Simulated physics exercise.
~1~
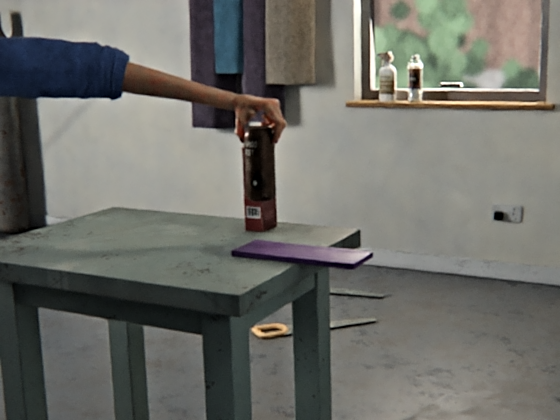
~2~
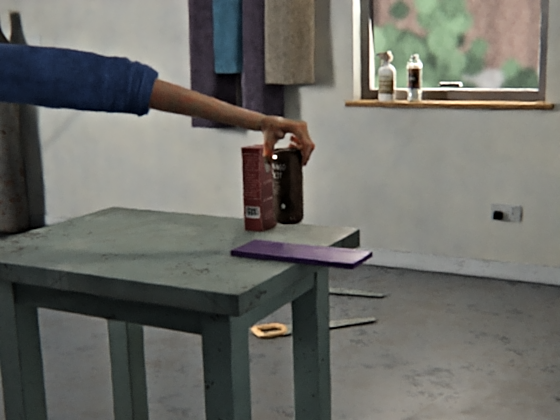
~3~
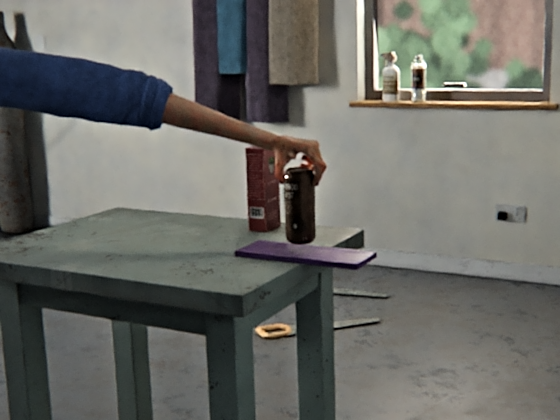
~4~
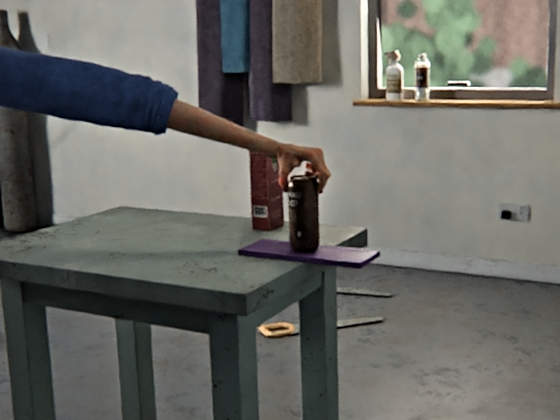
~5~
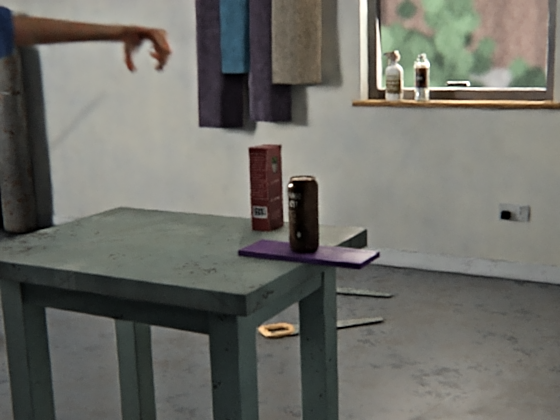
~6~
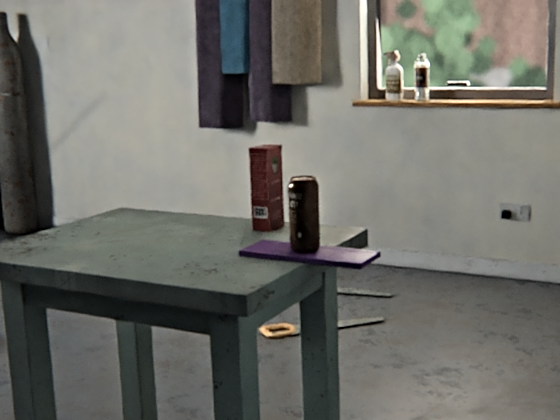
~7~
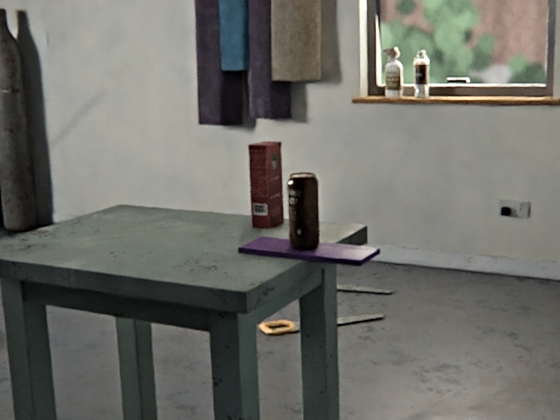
The footage shows a hand moving a brown can from beside a red carton onto a purple plank that juts over the edge of a worn green table, then letting go and withdrawing. The can stays upright, and the plank and carton remain in place.
